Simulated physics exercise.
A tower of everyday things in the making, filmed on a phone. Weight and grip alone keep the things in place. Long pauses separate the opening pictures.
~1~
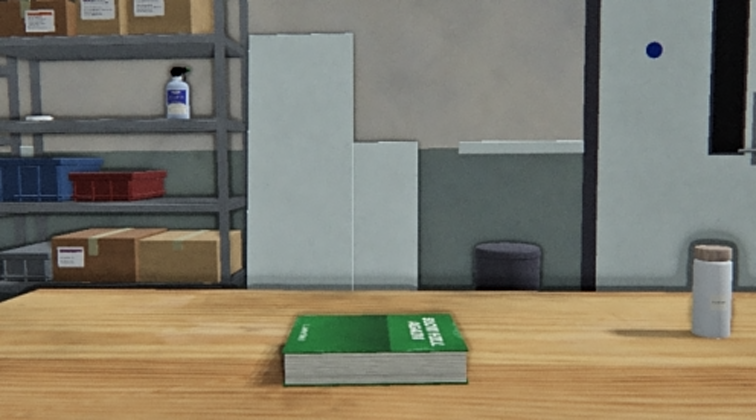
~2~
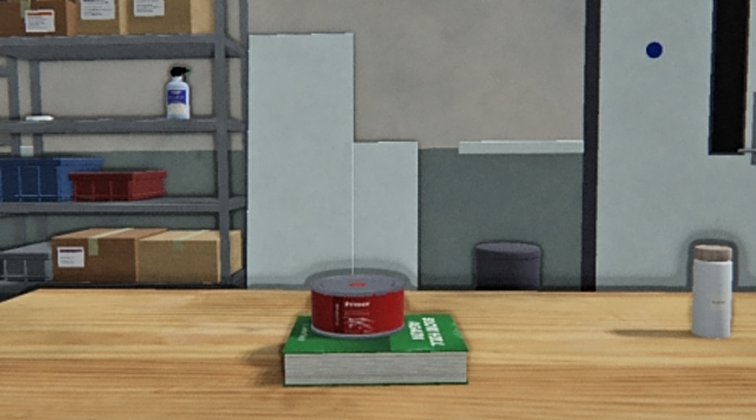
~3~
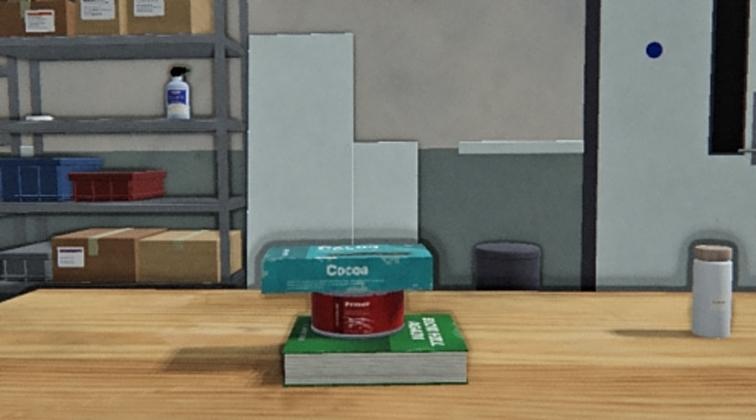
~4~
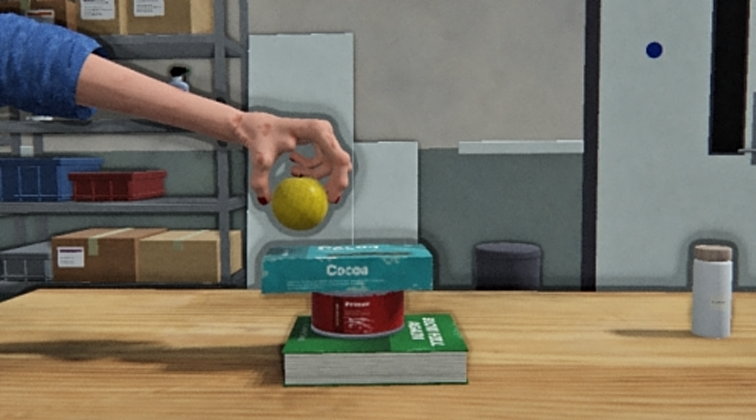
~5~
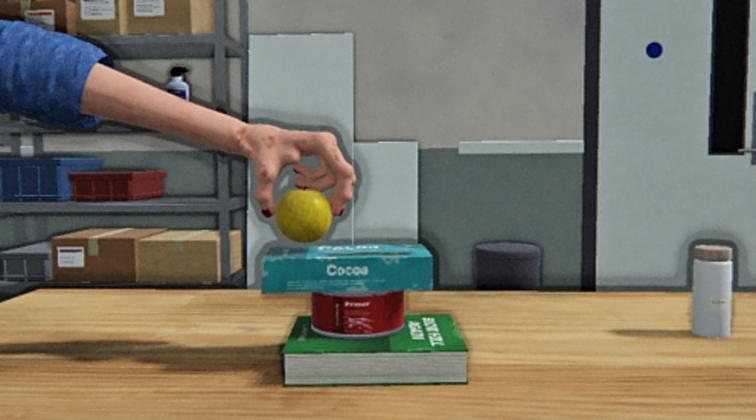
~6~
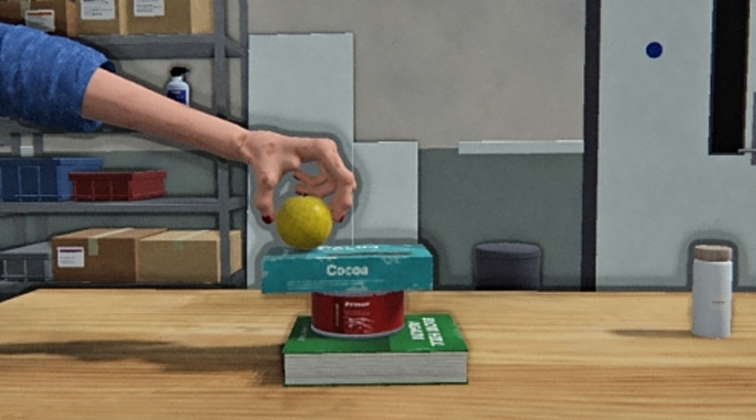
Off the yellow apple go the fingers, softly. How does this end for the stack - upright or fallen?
It ends upright.
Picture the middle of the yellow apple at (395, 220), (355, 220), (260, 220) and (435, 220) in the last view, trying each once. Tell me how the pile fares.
Attempt one, the pile survives; attempt two, it survives; attempt three, it falls over; attempt four, it falls over.
Then, 0.20 s on from there, no change.
Then, 0.40 s on from there, yellow apple resting near (304, 223).
In the end, all 5 unmoved. At the end, from the last picture's camera, yellow apple near (303, 223). The pile holds.
